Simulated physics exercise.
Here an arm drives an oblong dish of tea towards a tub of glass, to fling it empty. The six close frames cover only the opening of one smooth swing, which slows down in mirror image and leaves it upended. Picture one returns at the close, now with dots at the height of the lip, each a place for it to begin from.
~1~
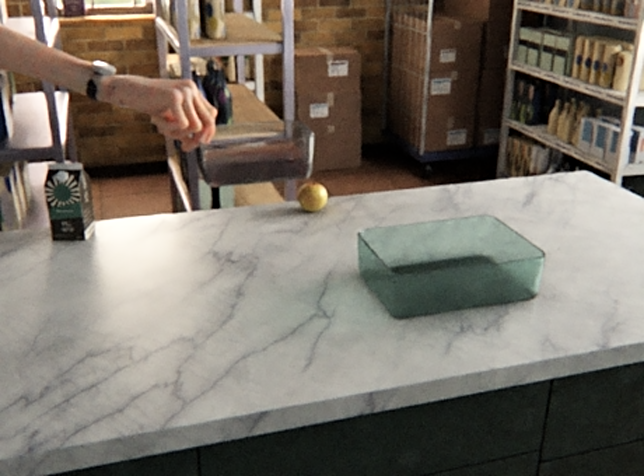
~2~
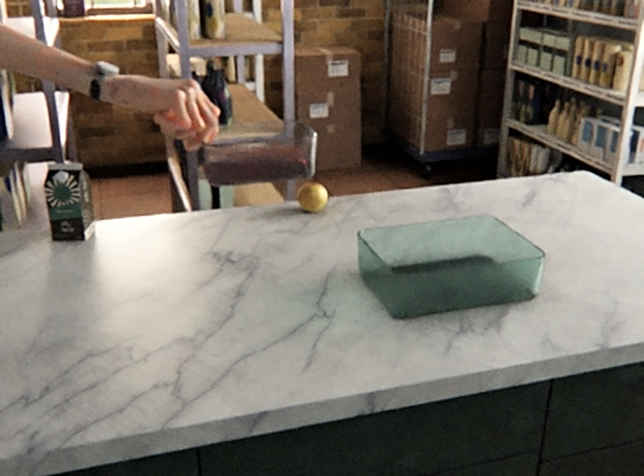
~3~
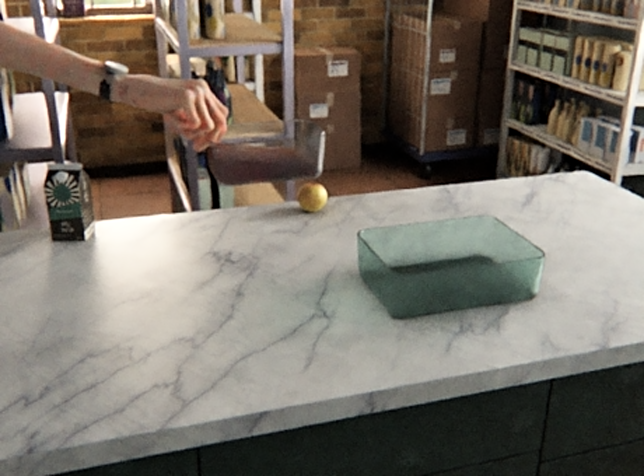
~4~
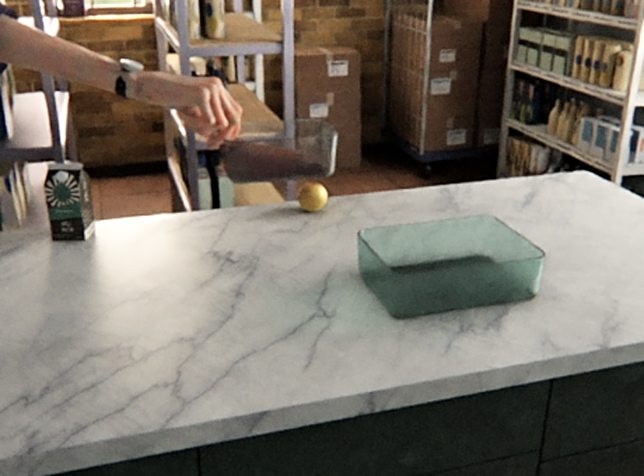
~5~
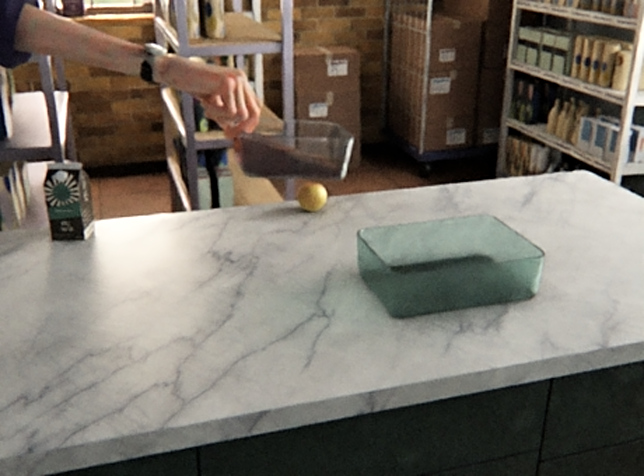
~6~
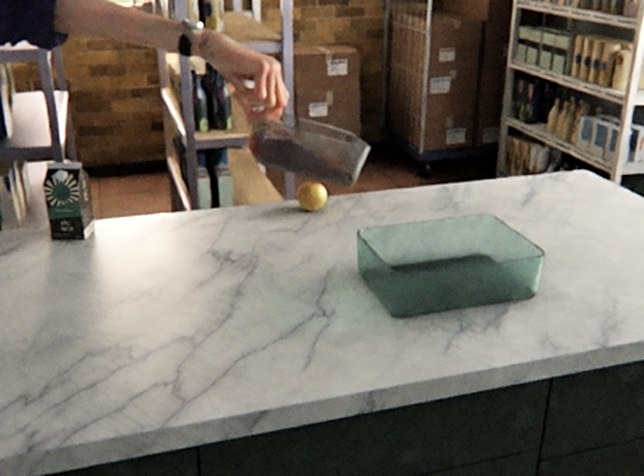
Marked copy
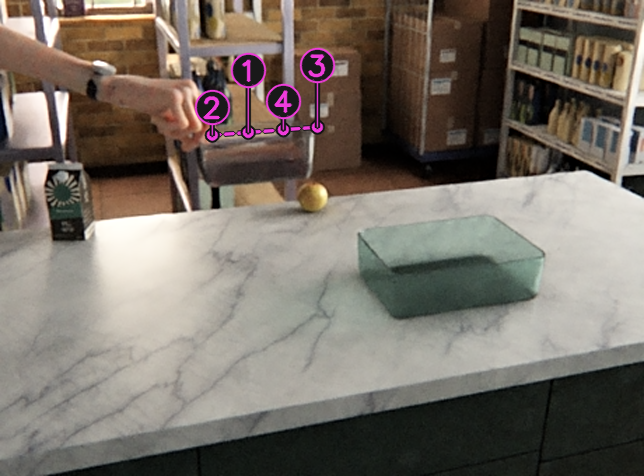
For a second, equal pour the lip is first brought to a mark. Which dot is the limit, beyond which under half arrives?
I would pick spot 1.
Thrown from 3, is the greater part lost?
No.
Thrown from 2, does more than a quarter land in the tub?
Yes, clearly.
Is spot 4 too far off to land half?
No.
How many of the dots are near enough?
Three.
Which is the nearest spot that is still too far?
Spot 2.
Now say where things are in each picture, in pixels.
In the first picture, upright, lip at (306, 128); tub from (390, 317) to (536, 295); nothing has left yet.
In the second picture, upright, lip at (308, 127); nothing has left yet.
In the third picture, upright, lip at (316, 127); nothing has left yet.
In the fourth picture, upright, lip at (329, 126); nothing has left yet.
In the fifth picture, tipped about 7°, lip at (344, 131); nothing has left yet.
In the sixth picture, tipped about 19°, lip at (360, 140); nothing has left yet.
In magenta, 1 at (248, 132); 2 at (212, 135); 3 at (317, 127); 4 at (283, 129).
If 1 is chosen, about 67 % lands in the tub, 25 % falls short and 8 % goes beside or beyond.
If 2 is chosen, about 36 % lands in the tub, 58 % falls short and 6 % goes beside or beyond.
If 3 is chosen, about 76 % lands in the tub, 12 % falls short and 13 % goes beside or beyond.
If 4 is chosen, about 74 % lands in the tub, 17 % falls short and 9 % goes beside or beyond.
